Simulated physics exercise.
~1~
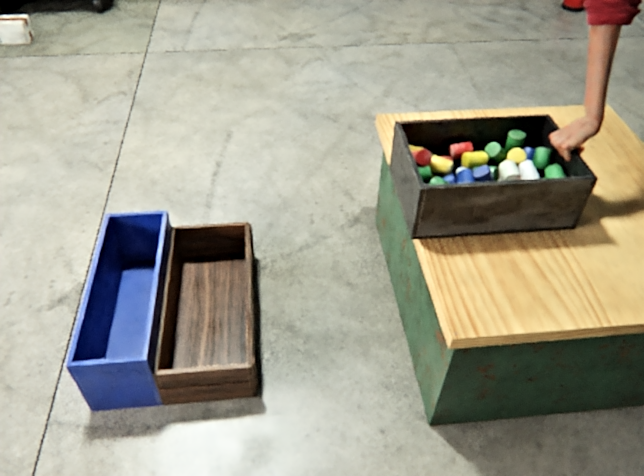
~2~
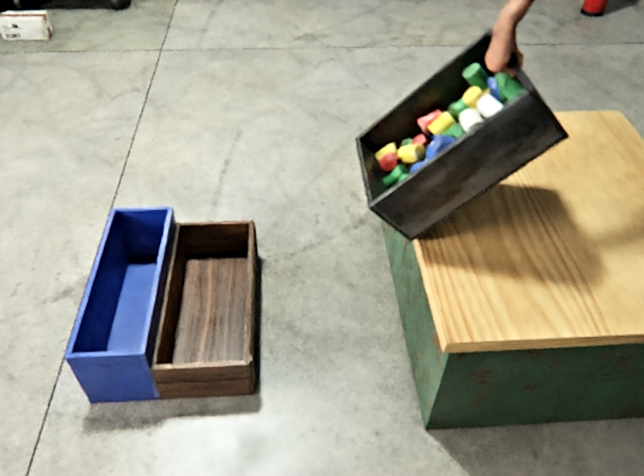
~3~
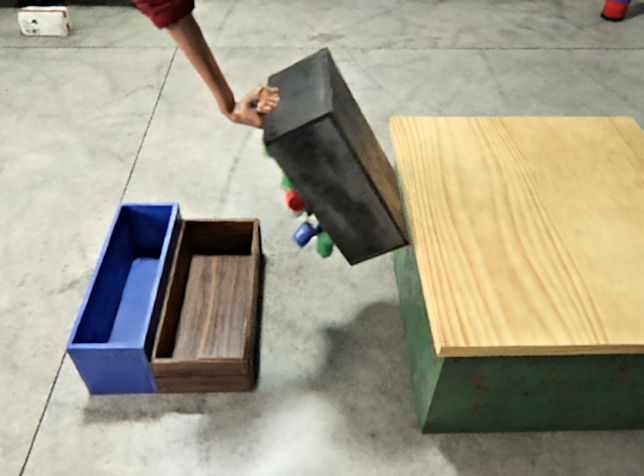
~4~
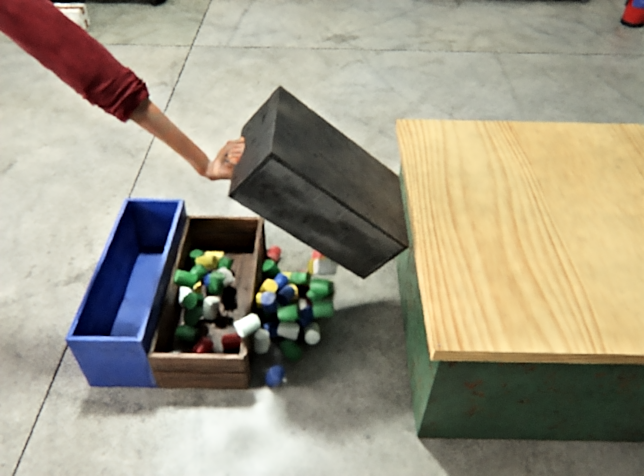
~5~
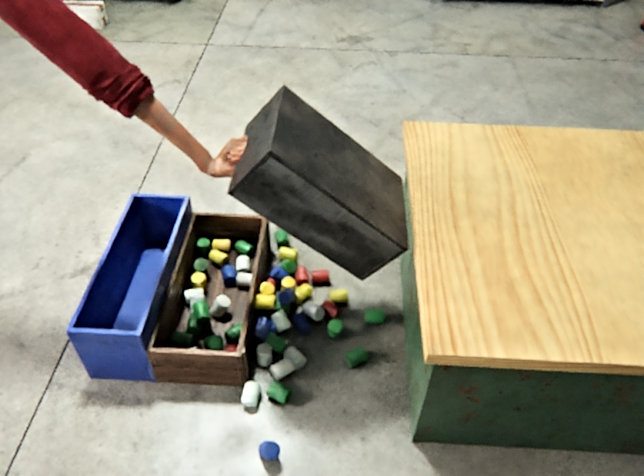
A hand swung up a black crate on the wooden-topped bench and tipped it to the left, spilling its small colorful pieces. Some landed in the brown wooden tote, but more scattered on the floor short of it, and the blue bin beyond stayed empty.
